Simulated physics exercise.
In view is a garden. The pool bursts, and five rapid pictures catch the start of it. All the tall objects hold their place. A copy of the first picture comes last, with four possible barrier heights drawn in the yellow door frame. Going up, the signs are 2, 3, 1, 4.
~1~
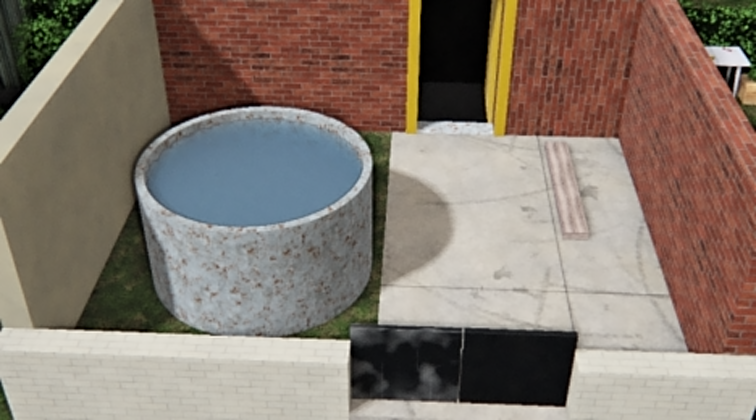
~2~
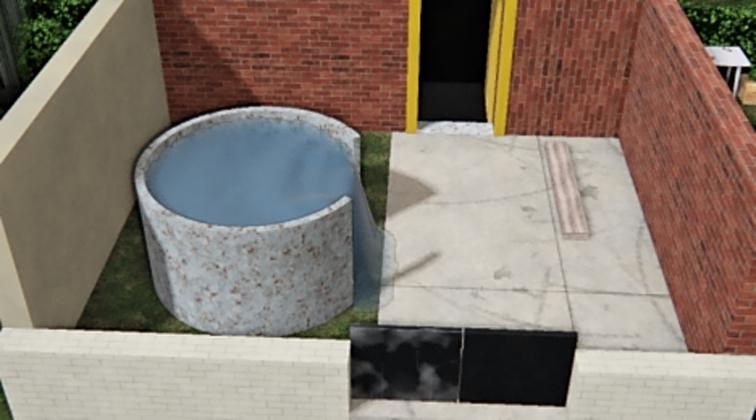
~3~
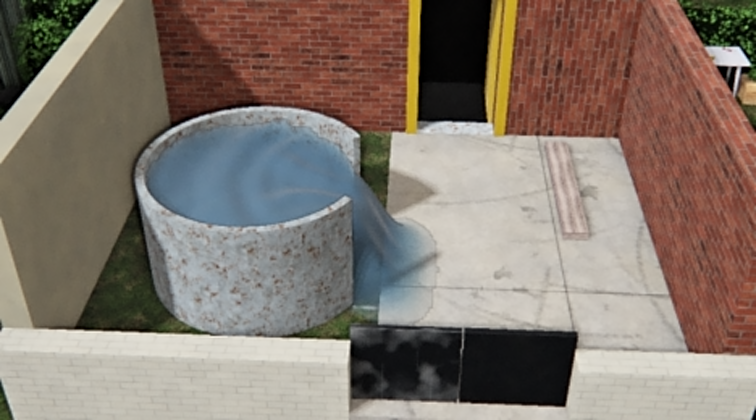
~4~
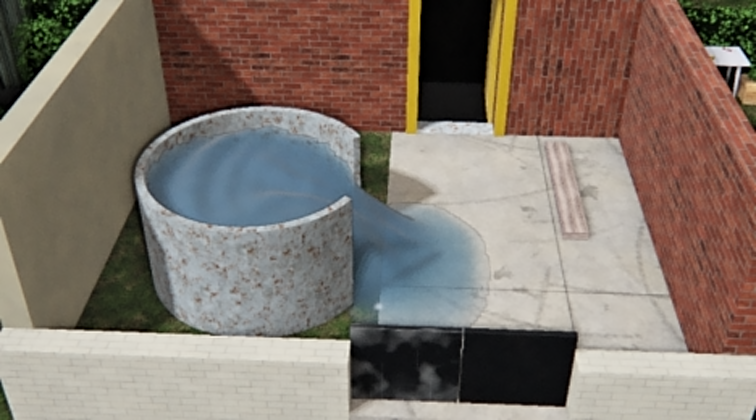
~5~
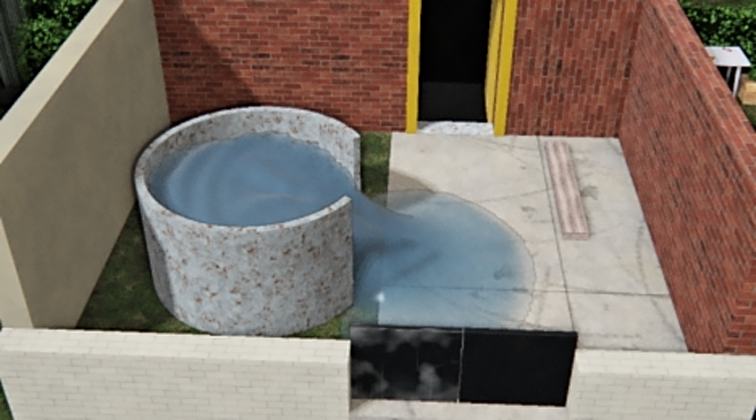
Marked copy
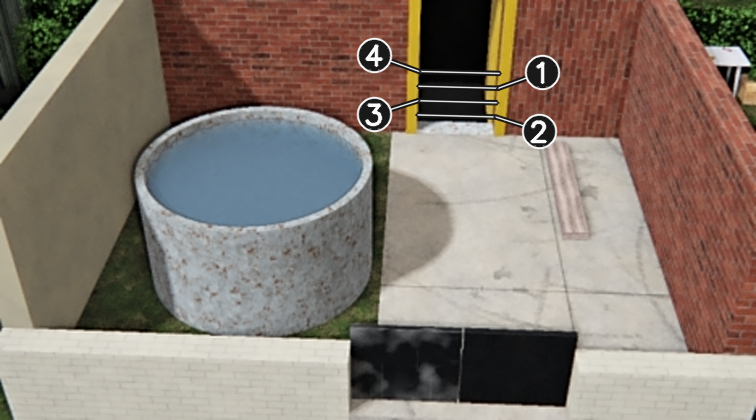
At the start, a round stone pool of still water stands on the left of a walled garden with a yellow doorway and a shut black gate. The pool's right side opens and water pours through the gap, then spreads rightward across the pale paving in a widening sheet.
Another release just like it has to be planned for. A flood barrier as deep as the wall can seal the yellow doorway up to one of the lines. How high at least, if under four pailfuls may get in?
2.
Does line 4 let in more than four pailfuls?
No, not at all.
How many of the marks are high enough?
All of them.
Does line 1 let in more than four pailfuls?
No, that is safe.
In white, 1 at (458, 87); 2 at (456, 115); 3 at (457, 101); 4 at (459, 72); from the bottom up 2, 3, 1, 4.
With 1, nothing gets over.
With 2, nothing gets over.
With 3, nothing gets over.
With 4, nothing gets over.
